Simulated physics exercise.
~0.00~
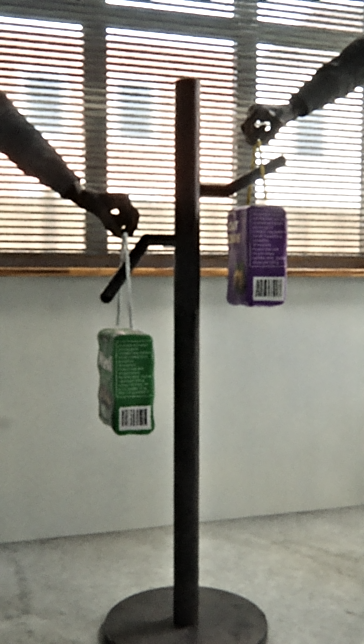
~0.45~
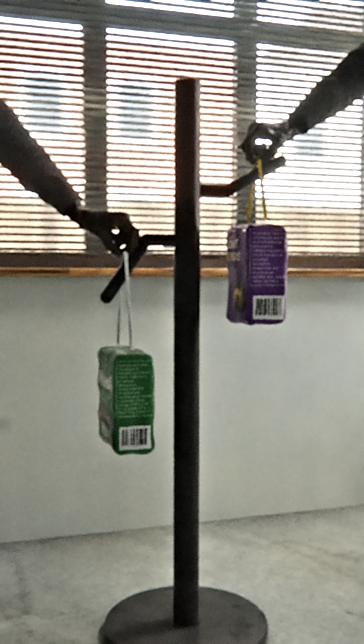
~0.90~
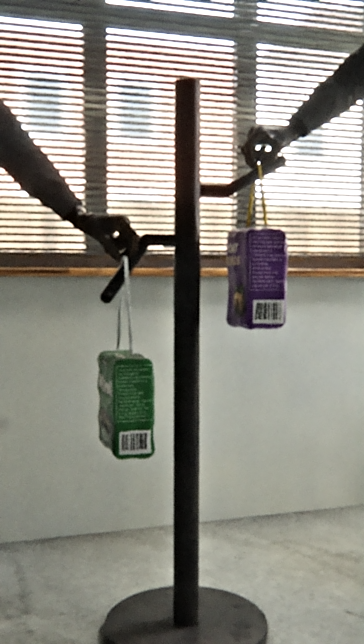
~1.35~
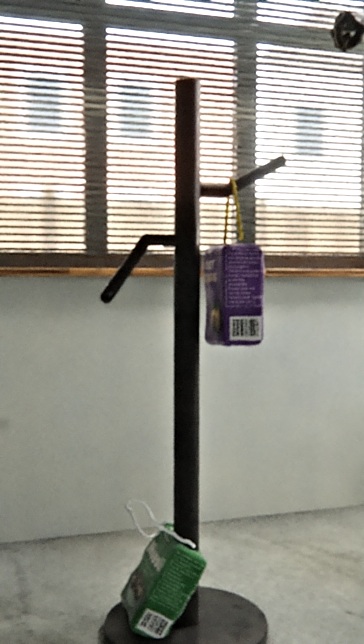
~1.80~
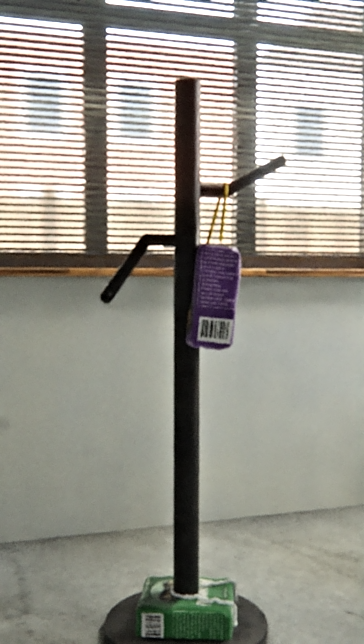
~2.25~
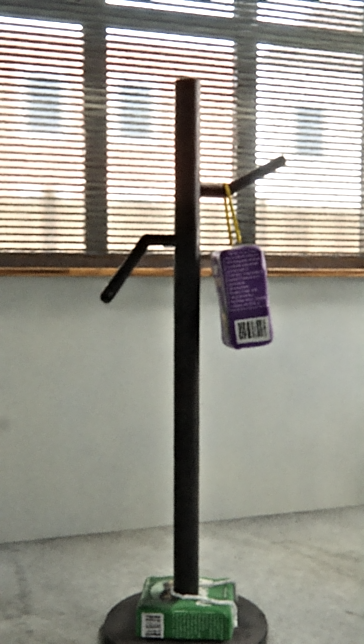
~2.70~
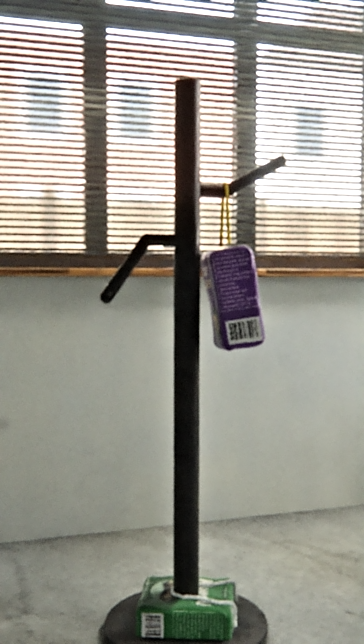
A green sack and a purple sack, each with a cord loop, are lowered by two dark hands onto a black stand, seen from the front in a room with a blind-covered window. The green one goes to the downward-sloping left peg, the purple one to the upward-sloping right peg. Once the hands let go, the green sack drops off and lands leaning by the base, while the purple sack slides toward the post. The green sack tips onto its side across the base. The purple one swings slightly and stays hanging from its yellow loop.
